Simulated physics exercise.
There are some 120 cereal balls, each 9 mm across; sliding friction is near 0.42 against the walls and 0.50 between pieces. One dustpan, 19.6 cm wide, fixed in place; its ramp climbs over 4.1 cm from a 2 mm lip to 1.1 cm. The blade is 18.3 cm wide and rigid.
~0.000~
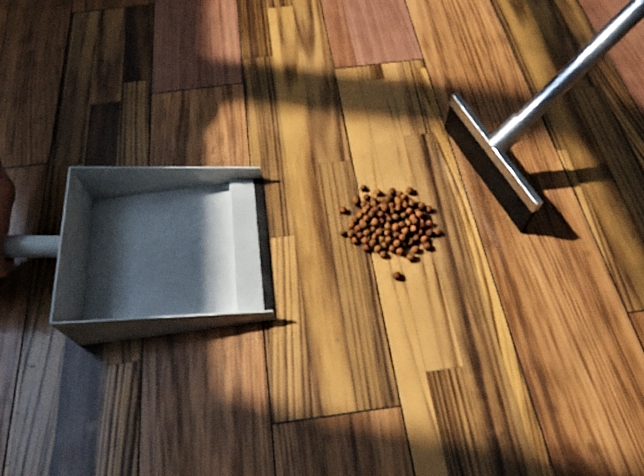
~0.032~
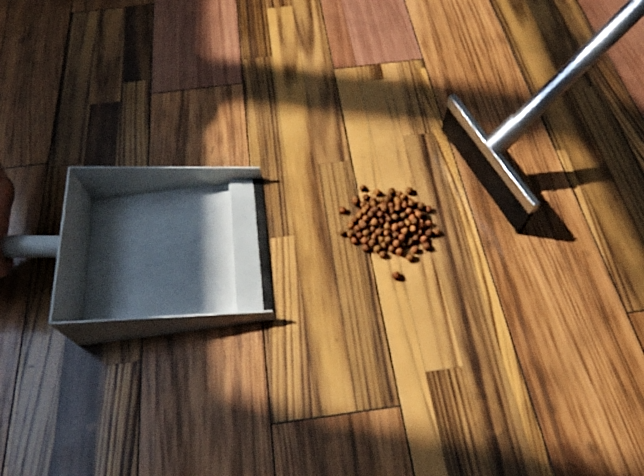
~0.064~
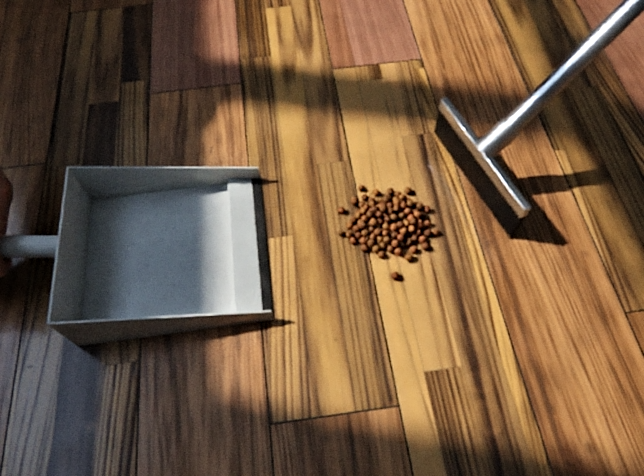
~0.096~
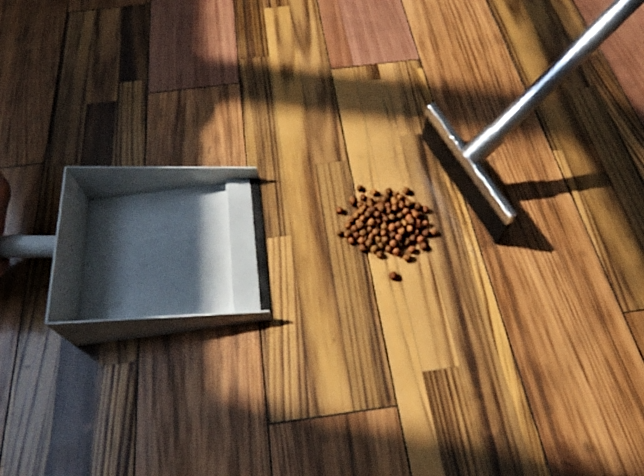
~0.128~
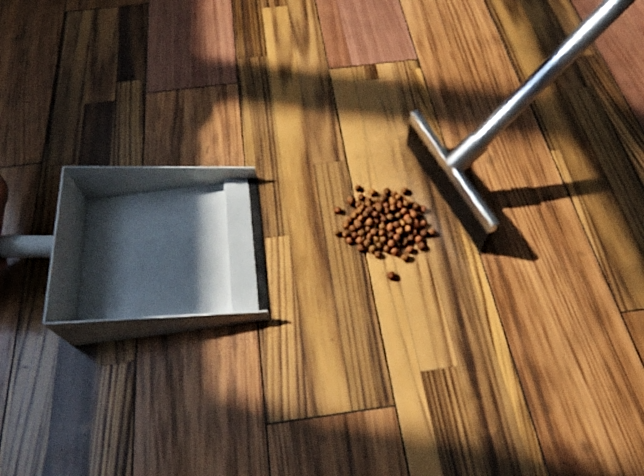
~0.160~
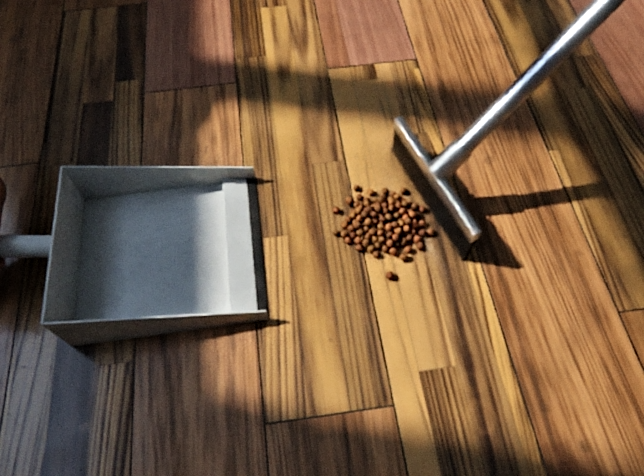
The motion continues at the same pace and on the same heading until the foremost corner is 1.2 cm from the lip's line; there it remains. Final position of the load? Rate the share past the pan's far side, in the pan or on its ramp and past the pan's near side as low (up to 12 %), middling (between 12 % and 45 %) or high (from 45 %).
Shares - past the pan's far side: Low; in the pan or on its ramp: Middling; past the pan's near side: Middling.
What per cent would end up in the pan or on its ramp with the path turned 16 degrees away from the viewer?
Pan plus ramp: Some 15 %.
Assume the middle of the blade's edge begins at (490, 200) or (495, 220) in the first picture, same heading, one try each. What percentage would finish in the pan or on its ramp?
30 and 25 per cent, roughly.
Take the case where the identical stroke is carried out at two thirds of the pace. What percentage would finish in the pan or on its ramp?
I'd put it at roughly 15 per cent.
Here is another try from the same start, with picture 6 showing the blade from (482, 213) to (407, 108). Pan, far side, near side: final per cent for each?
You'd see pan at 5, far at 0 and near at 0.
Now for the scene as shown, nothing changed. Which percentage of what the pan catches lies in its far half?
I'd say near 30 per cent.
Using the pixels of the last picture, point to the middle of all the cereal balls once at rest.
Look around (269, 278) in the last picture.
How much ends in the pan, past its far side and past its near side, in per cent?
Far: 0; pan: 25; near: 20 (percent).
After 0.31 s, middle of the blade 12 cm from the lip; 0 % over the lip, far side 0 %, near side 0 %.
After 0.40 s, middle of the blade 6 cm from the lip; 0 % over the lip, far side 0 %, near side 5 %.
After 0.63 s, middle of the blade 4 cm from the lip; 25 % over the lip, far side 0 %, near side 20 %.
At rest (1.2 s), far side 0 %, pan 25 %, near side 20 %, in front of the lip or behind the blade 55 %.
